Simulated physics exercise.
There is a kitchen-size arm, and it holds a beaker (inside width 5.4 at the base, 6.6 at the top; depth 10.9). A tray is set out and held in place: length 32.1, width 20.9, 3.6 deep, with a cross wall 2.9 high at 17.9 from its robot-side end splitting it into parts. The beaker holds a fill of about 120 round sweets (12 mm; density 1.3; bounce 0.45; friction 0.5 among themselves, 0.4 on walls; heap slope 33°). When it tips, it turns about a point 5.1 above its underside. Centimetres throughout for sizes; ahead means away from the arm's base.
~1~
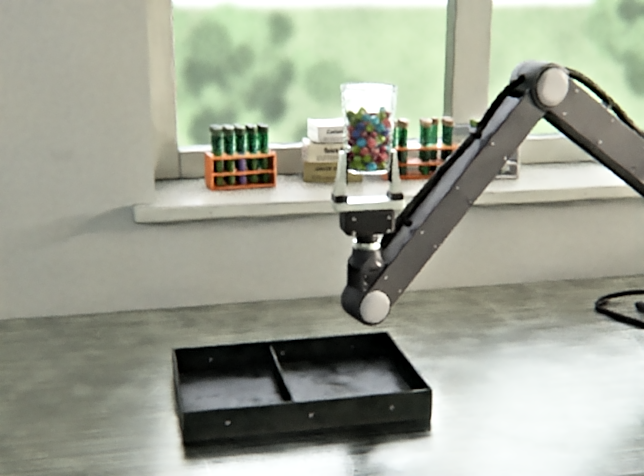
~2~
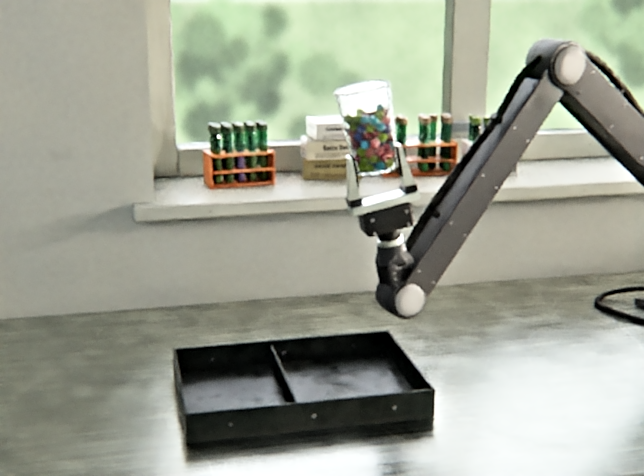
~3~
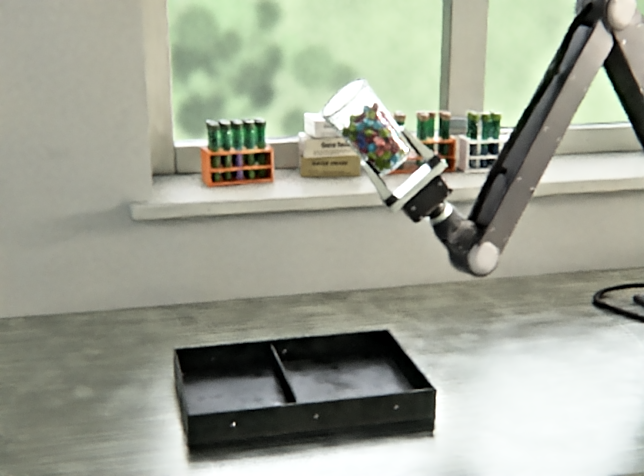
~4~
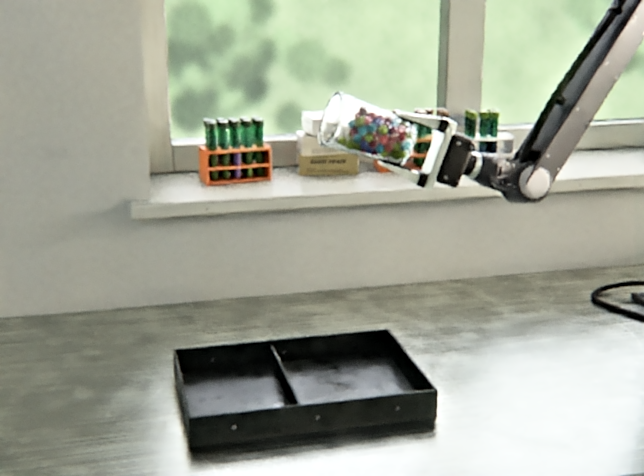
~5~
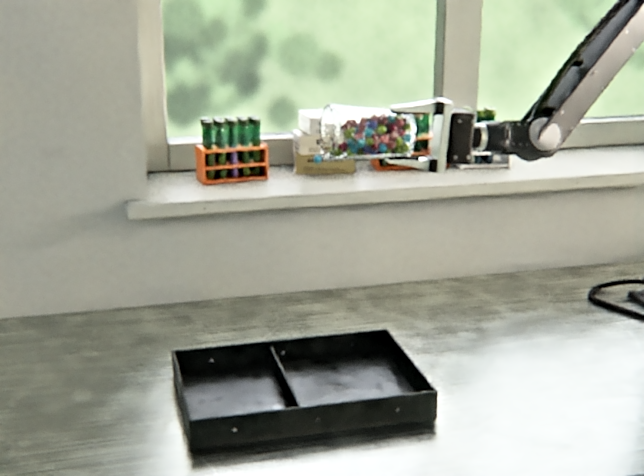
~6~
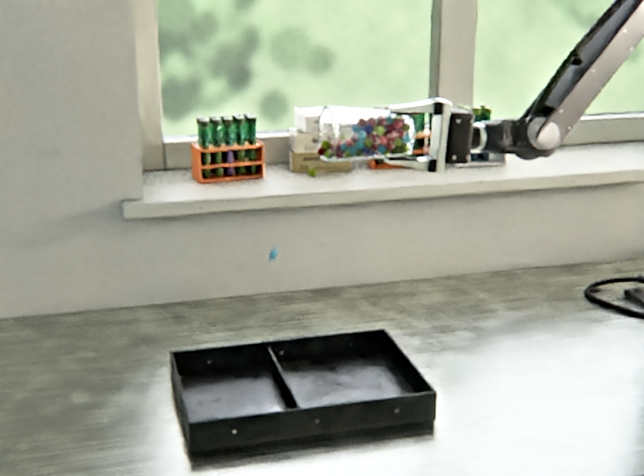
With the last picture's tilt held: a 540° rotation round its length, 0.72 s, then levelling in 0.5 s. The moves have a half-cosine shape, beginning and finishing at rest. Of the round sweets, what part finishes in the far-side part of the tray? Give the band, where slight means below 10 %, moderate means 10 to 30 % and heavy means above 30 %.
The band is moderate.
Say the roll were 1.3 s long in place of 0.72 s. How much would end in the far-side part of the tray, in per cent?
It would then come to about 20 per cent.
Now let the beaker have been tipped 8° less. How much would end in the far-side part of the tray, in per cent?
Estimate: Near 5 %.
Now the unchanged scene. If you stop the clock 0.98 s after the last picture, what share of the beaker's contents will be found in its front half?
Share noted: Close to 60 per cent.
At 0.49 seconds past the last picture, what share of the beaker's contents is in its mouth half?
Near 40 percent is in the half by the mouth.
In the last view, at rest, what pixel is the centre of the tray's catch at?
Roughly pixel (258, 398).
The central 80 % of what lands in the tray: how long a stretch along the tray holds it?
It spans something like 22 centimetres, give or take.
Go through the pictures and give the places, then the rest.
In the first picture, the beaker middle at (368, 130), upright; upper third of the load around (369, 121), from x 350 to 385, top at y 110; 118 in the beaker.
In the second picture, the beaker middle at (370, 130), tipped 12°; upper third of the load around (369, 120), from x 350 to 390, top at y 105.
In the third picture, the beaker middle at (369, 130), tipped 40°; upper third of the load around (368, 123), from x 345 to 400, top at y 105.
In the fourth picture, the beaker middle at (369, 132), tipped 70°; upper third of the load around (371, 124), from x 340 to 410, top at y 110.
In the fifth picture, the beaker middle at (369, 134), tipped 86°; upper third of the load around (381, 125), from x 320 to 405, top at y 115.
In the sixth picture, the beaker middle at (368, 135), tipped 86°; upper third of the load around (381, 127), from x 275 to 405, top at y 120; 116 in the beaker, 2 in flight or on a rim.
Then, 0.49 s on, tipped 86°, highest piece 39 above the table; 99 in the beaker, 5 in the robot-side part, 3 in the far-side part, 11 in flight or on a rim.
Then, 0.98 s on, tipped 41°, highest piece 40 above the table; 84 in the beaker, 19 in the far-side part, 13 in the robot-side part, 2 in flight or on a rim.
Then, 1.42 s on, upright, highest piece 39 above the table; 84 in the beaker, 20 in the far-side part, 14 in the robot-side part.
Then, 2.12 s on, upright, highest piece 39 above the table; 84 in the beaker, 20 in the far-side part, 14 in the robot-side part.
In the end, 84 in the beaker, 20 in the far-side part, 14 in the robot-side part. That is 17 % in the far-side part of the tray.
